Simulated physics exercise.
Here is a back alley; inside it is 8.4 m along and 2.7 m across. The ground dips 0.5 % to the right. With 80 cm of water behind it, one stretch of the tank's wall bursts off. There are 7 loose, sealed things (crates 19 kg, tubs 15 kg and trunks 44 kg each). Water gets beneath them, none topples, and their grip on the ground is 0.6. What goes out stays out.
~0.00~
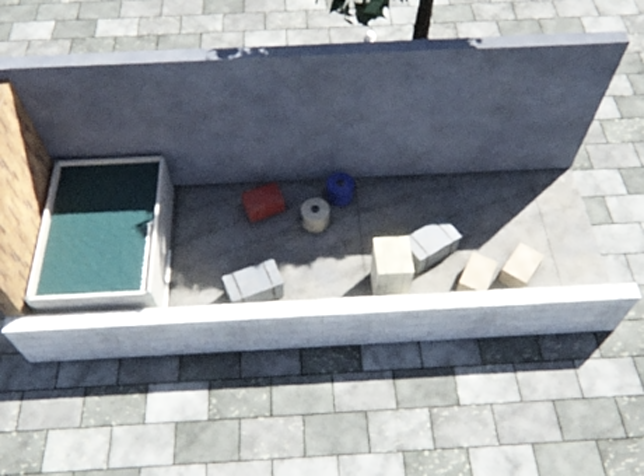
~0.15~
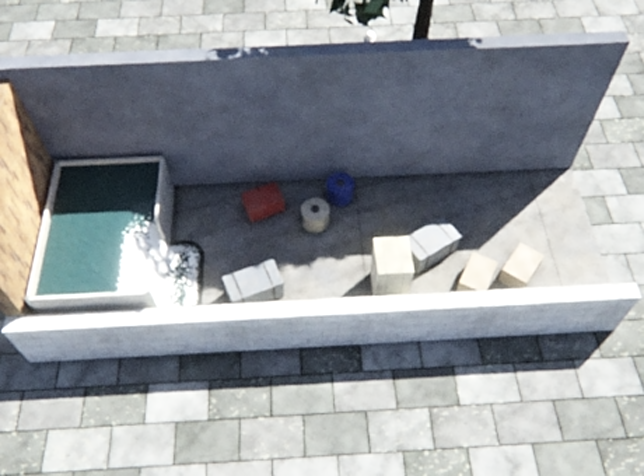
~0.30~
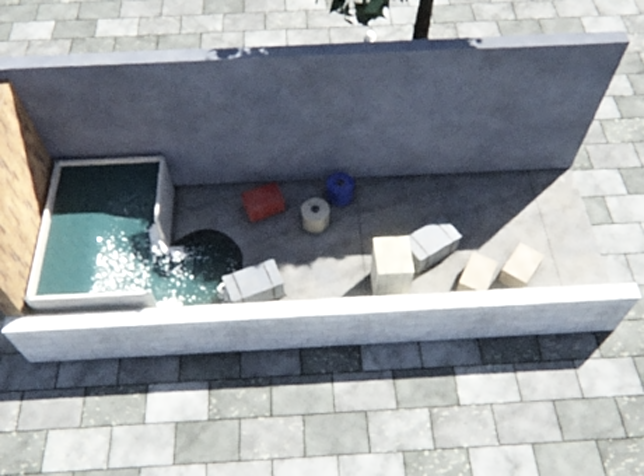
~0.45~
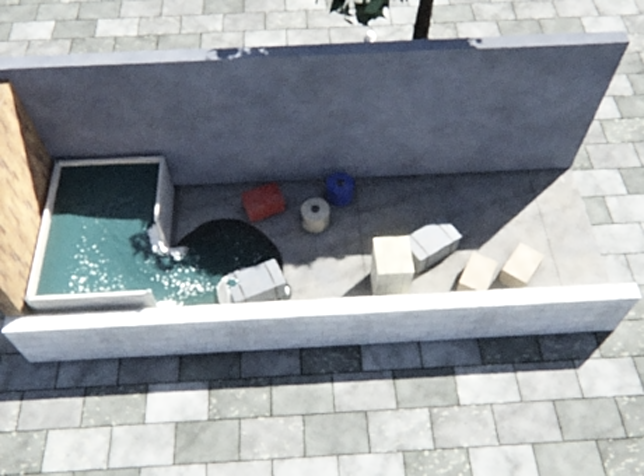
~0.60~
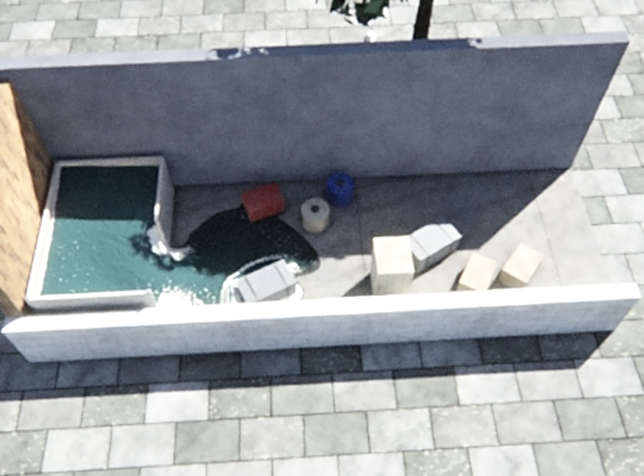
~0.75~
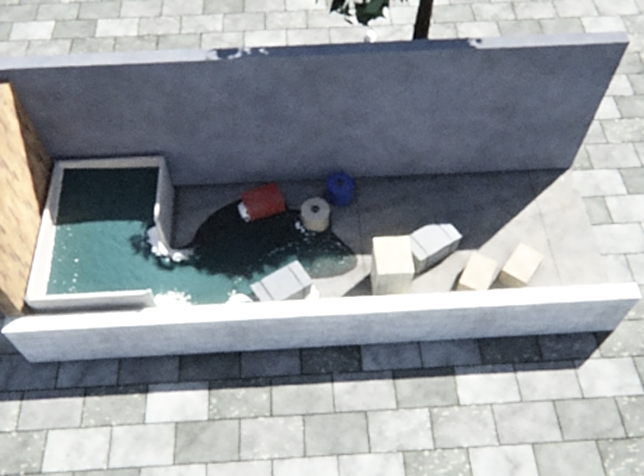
Water bursting through the wall of a tank at left, spreading right across a walled alley floor and nudging a pale box.
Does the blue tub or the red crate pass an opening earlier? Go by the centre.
The blue one.
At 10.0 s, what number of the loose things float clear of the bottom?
I count 0.
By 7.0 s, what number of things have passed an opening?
By then 3.
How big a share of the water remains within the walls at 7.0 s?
About 60 per cent.
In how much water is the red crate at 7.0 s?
About 6 cm.
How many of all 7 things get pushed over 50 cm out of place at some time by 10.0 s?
I count 6.
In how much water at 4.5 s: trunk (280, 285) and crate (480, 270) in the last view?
About 16 and 8 cm.
After 2.0 s the blue tub is near (380, 173), 0.7 m from its start, aground; the red crate is near (262, 196), 0.0 m from its start, aground; 0 of 7 are out; 1 afloat.
After 4.5 s the blue tub has gone out (at 3.8 s); the red crate is near (256, 197), 0.1 m from its start, aground; 2 of 7 are out; 1 afloat.
After 7.0 s the blue tub has gone out (at 3.8 s); the red crate is near (250, 200), 0.2 m from its start, aground; 3 of 7 are out; 0 afloat.
After 10.0 s the blue tub has gone out (at 3.8 s); the red crate is near (250, 200), 0.2 m from its start, aground; 3 of 7 are out; 0 afloat.
